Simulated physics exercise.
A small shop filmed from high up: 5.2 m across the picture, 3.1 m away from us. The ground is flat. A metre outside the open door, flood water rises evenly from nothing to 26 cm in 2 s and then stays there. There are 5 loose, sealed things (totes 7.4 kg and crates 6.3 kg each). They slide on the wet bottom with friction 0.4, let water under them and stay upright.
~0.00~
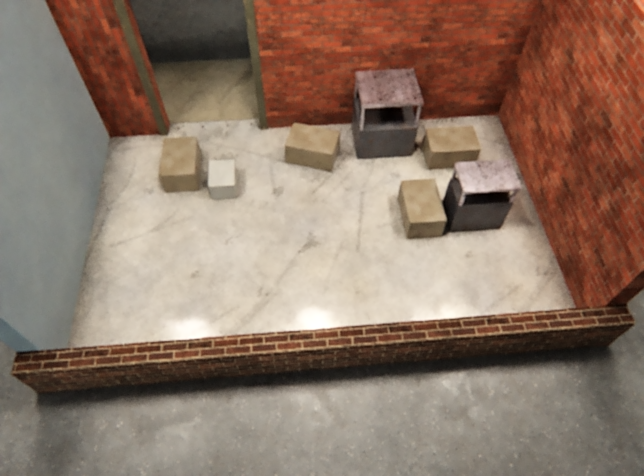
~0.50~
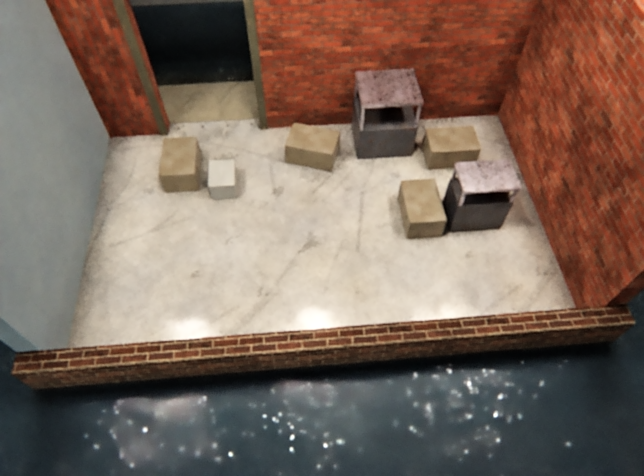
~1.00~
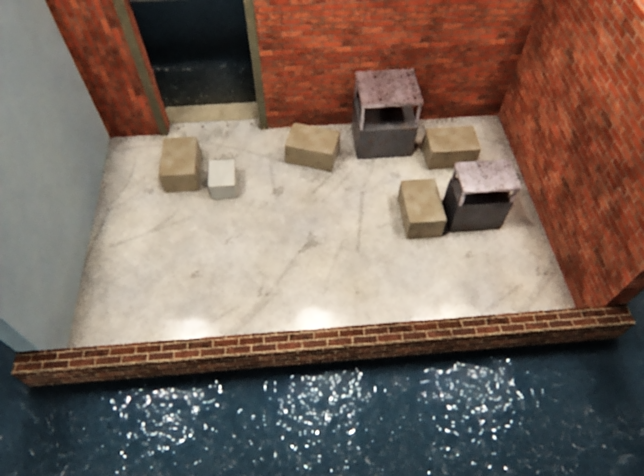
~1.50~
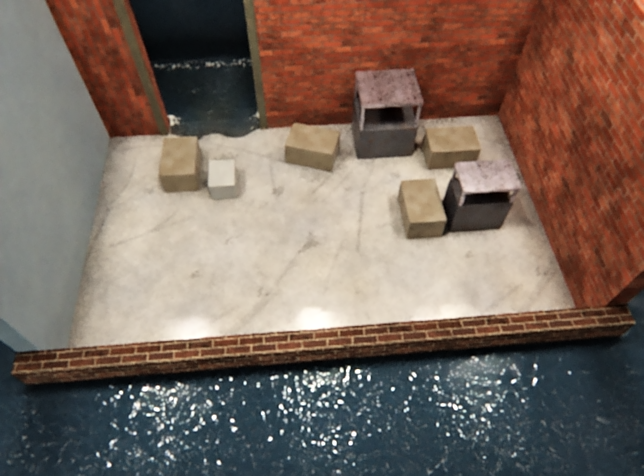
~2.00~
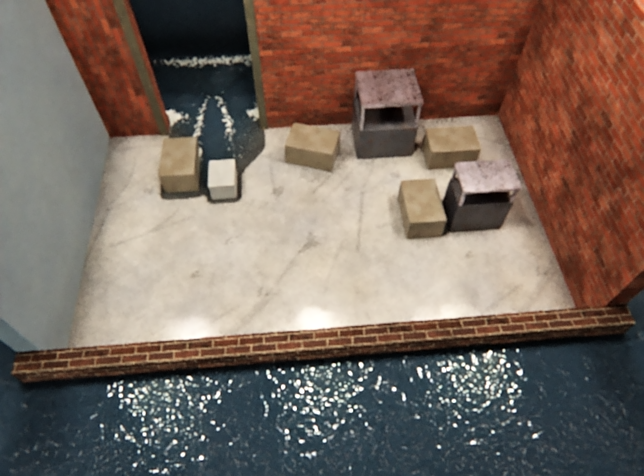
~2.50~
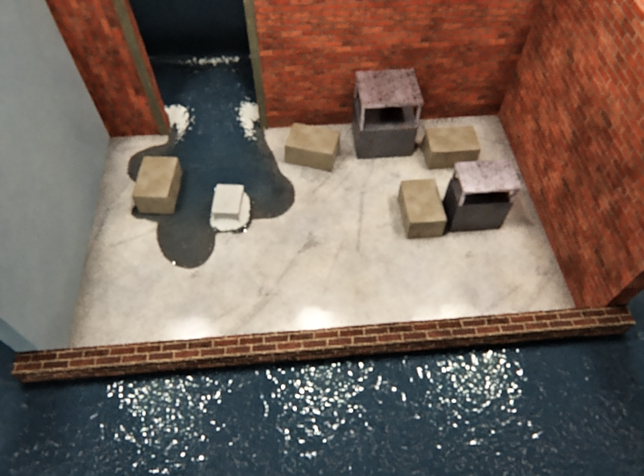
In a small brick-walled shop seen from above, dark water rises outside and comes in through the open doorway, spreading across the pale floor around two boxes near the door and shifting them slightly, while the others stay still.
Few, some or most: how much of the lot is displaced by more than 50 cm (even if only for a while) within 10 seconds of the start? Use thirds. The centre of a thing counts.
Share: From one to two thirds.
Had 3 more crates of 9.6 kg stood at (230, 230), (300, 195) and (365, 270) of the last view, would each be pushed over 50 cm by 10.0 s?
In that order: More, past it, more.
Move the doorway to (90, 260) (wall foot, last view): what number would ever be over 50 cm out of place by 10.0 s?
In that case 3 of them.
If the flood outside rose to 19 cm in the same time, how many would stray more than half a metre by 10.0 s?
Then 3.
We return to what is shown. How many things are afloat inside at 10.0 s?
At that moment 5.
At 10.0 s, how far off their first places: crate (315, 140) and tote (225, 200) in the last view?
In that order: 5 cm, 300 cm.
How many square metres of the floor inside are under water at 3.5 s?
About 9.0 m2.
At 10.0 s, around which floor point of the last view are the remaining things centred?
Around (411, 177).
After 3.5 s 2 of 5 are over 50 cm from their spots; 1 afloat.
After 4.5 s 2 of 5 are over 50 cm from their spots; 2 afloat.
After 7.0 s 2 of 5 are over 50 cm from their spots; 2 afloat.
After 10.0 s 3 of 5 are over 50 cm from their spots, and 3 have been at some point; 5 afloat.
